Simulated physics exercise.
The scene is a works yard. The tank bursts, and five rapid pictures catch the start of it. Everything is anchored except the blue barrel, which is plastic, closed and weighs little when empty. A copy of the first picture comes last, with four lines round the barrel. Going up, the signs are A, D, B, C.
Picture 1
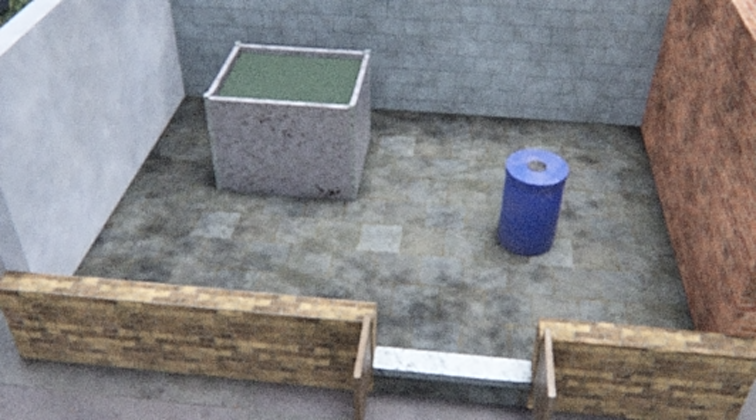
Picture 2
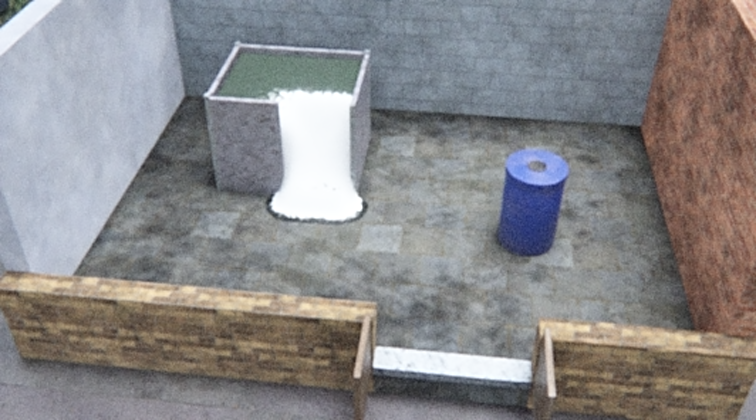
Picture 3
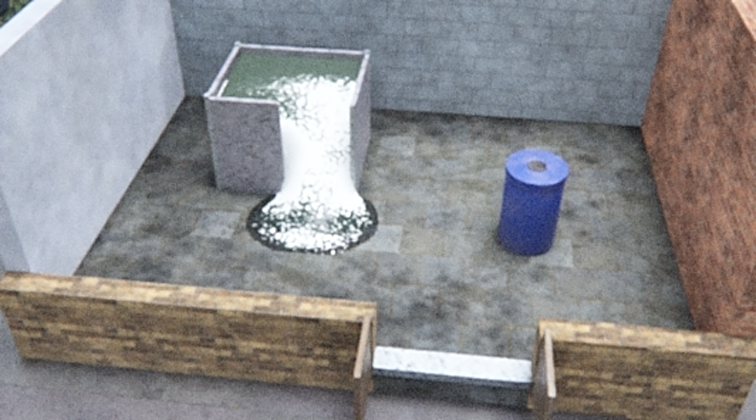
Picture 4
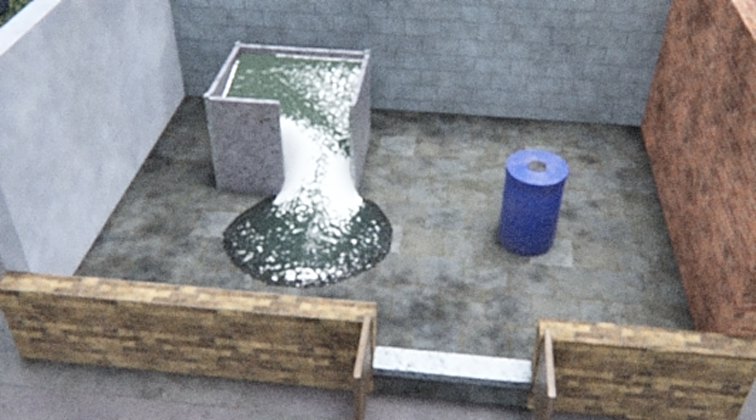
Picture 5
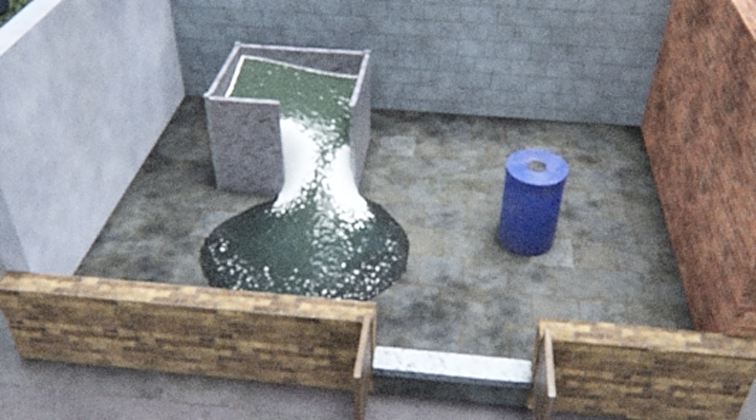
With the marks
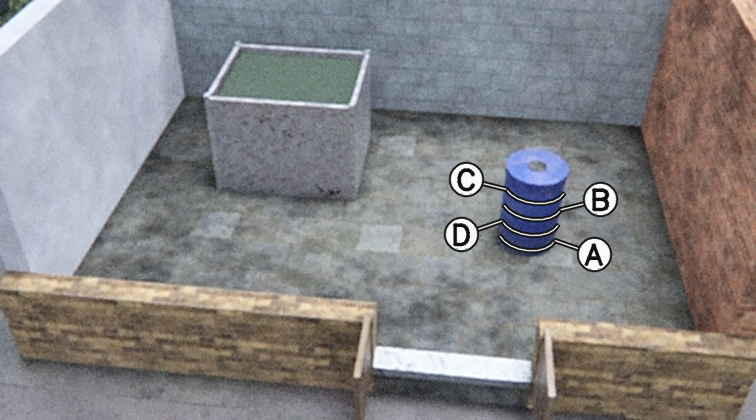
Water pours from the front of a grey tank and spreads across the yard floor.
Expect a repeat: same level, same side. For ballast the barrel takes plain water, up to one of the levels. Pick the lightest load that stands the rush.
A.
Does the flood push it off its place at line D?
No, that is safe.
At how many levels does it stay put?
All four.
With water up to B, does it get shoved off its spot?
No.
On the marked copy, A at (527, 250); B at (533, 219); C at (535, 203); D at (530, 235); from the bottom up A, D, B, C.
With A, it does not move.
With B, it does not move.
With C, it does not move.
With D, it does not move.
